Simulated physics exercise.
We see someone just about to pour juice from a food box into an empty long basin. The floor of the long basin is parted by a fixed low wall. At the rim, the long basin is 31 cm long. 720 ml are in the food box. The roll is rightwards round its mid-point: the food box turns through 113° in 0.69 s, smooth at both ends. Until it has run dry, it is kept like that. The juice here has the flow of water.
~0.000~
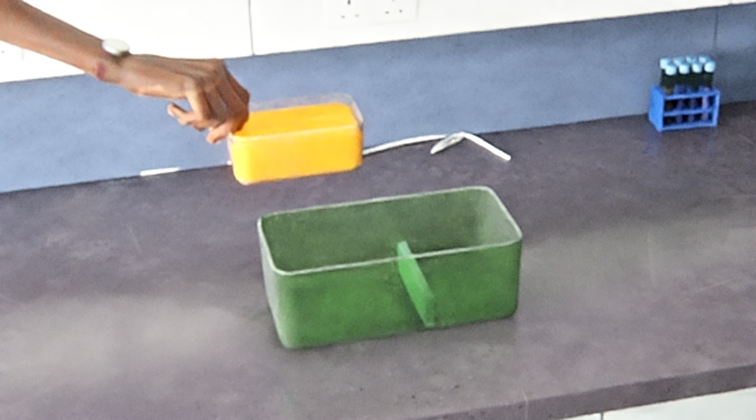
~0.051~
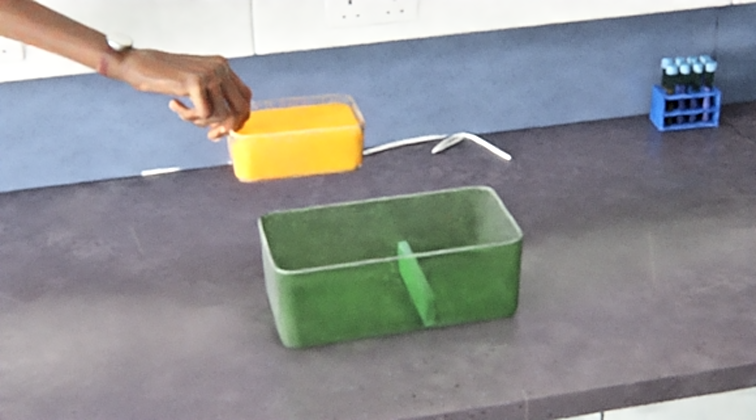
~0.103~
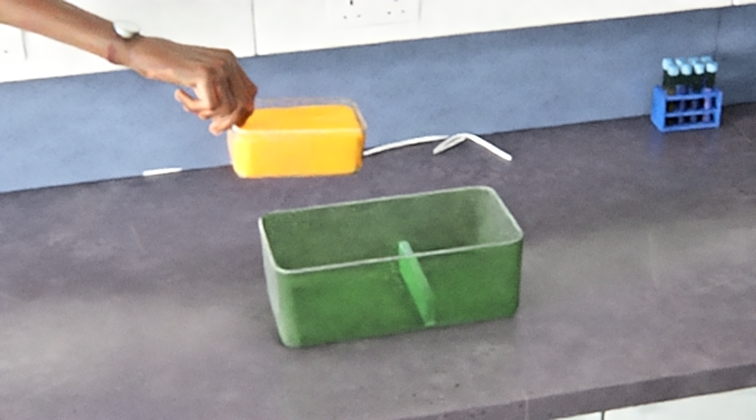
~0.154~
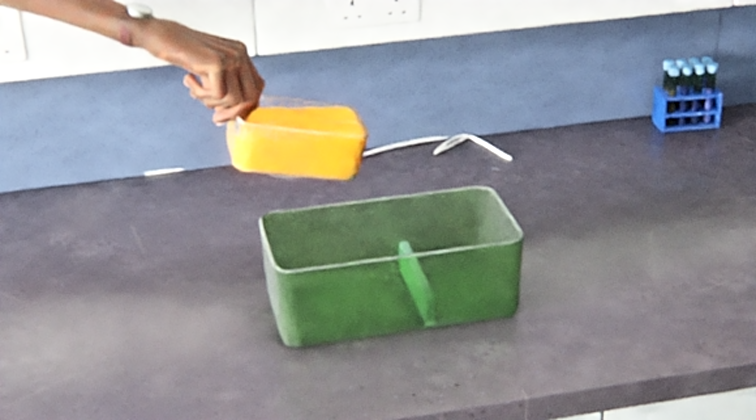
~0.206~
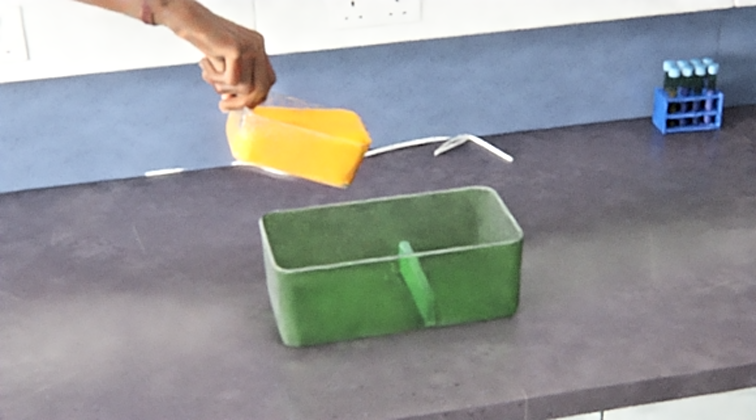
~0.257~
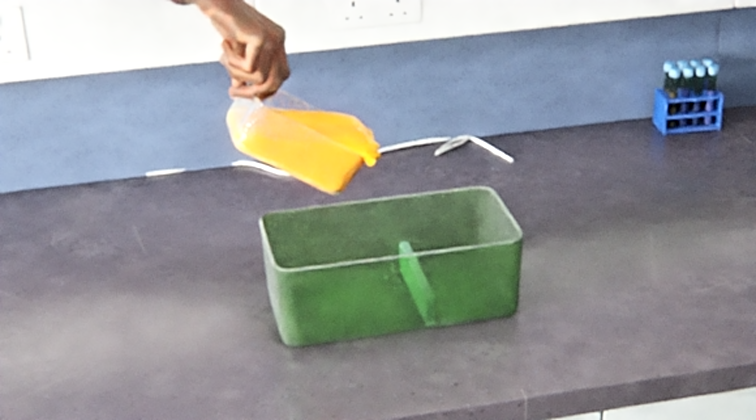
A hand tilts a clear box of orange juice rightwards above an empty green basin.
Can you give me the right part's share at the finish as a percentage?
Sure, about 33 percent.
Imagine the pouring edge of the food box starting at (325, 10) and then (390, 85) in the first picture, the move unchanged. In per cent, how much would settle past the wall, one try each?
Result: 30 per cent, then 60 per cent.
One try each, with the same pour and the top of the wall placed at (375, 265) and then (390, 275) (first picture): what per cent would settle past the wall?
Some 80 in a hundred, then some 70 in a hundred.
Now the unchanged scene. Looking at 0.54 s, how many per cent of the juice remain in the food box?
At that time about 7 in a hundred parts are still held.
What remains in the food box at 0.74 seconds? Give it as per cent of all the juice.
Around 0 percent of it.
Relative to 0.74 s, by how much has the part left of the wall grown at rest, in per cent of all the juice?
Roughly 2 in a hundred.
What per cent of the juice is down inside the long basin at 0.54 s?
62 %, more or less.
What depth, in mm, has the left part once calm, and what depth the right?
Left part: About 16 mm; right part: About 14 mm.
Then, 0.54 s in, the tilt is 100° and 7 per cent is still to pour, 32 is left of the wall and 30 right of it.
Then, 0.74 s in, the tilt is 113° and 0 per cent is still to pour, 59 is left of the wall and 32 right of it.
Then, 0.96 s in, the tilt is 113° and 0 per cent is still to pour, 61 is left of the wall and 33 right of it.
Then, 1.19 s in, the tilt is 113° and 0 per cent is still to pour, 61 is left of the wall and 33 right of it.
Finally, 61 per cent lies left of the wall, 33 right of it and 5 outside.
